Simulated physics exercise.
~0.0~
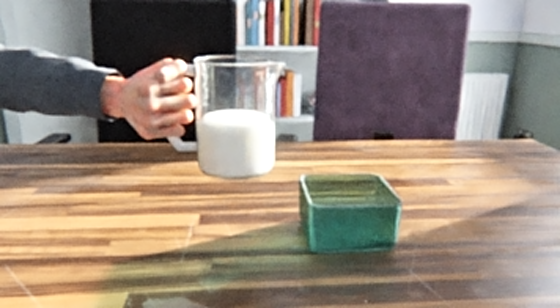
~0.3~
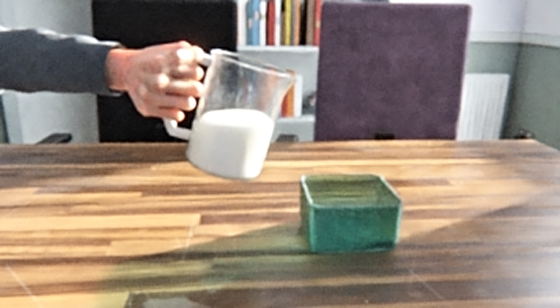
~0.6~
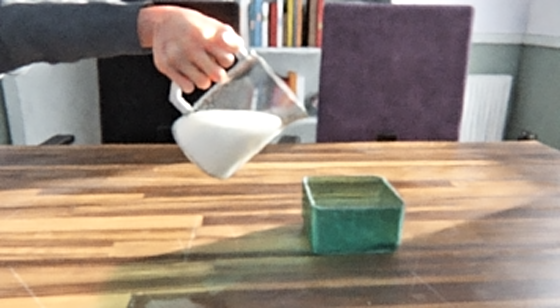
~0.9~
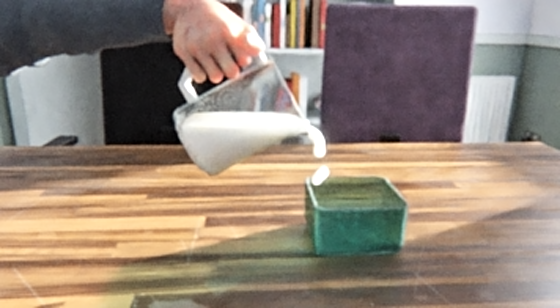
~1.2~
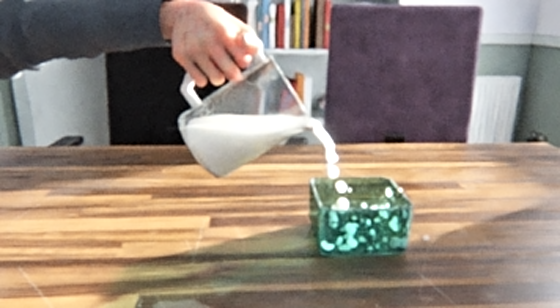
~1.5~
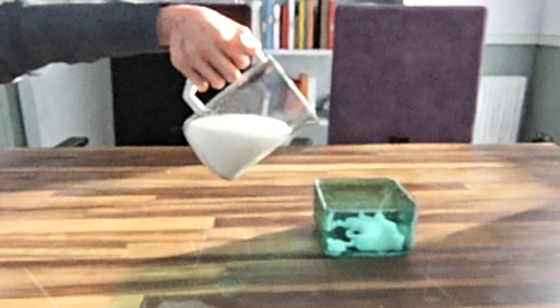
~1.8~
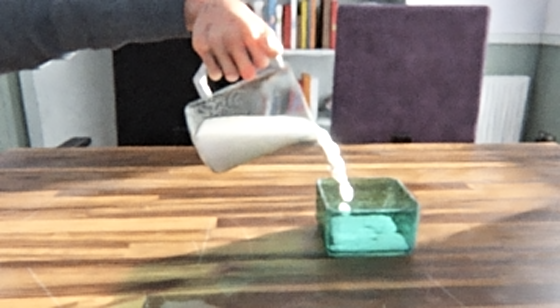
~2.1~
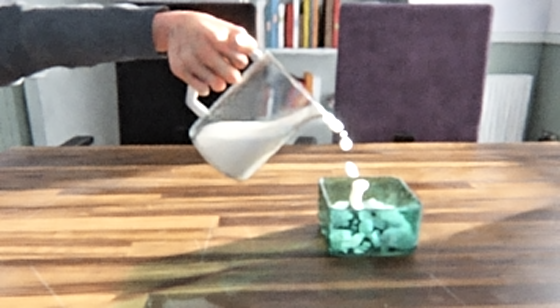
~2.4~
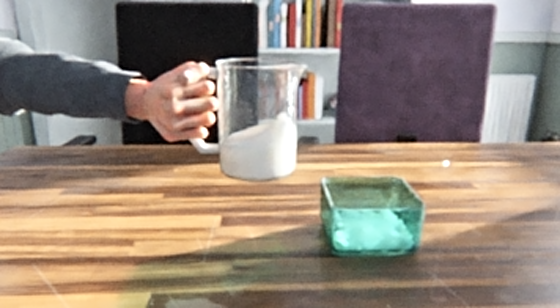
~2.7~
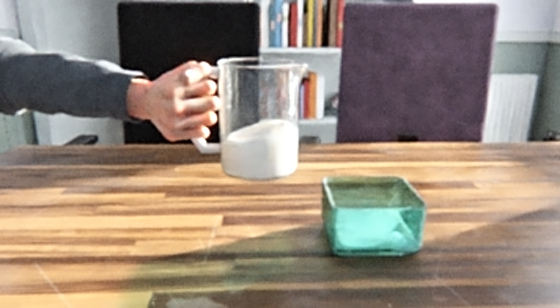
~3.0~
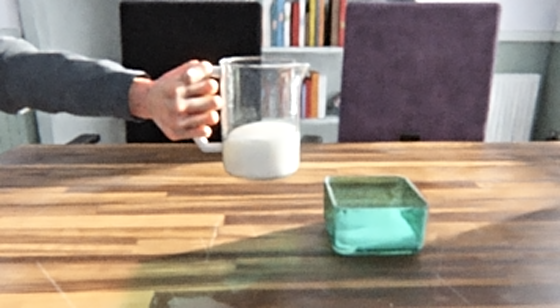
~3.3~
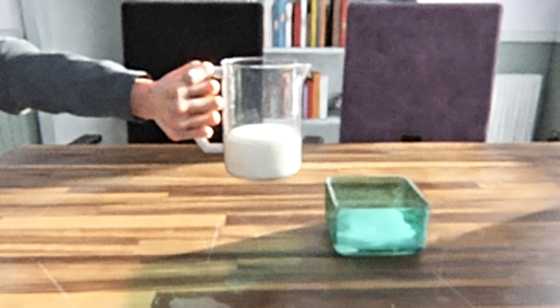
At a wooden table in front of two chairs and a bookshelf, a hand tipped a clear pitcher and poured milk in bursts into a green glass tub, then levelled it, leaving milk in both the tub and the pitcher.
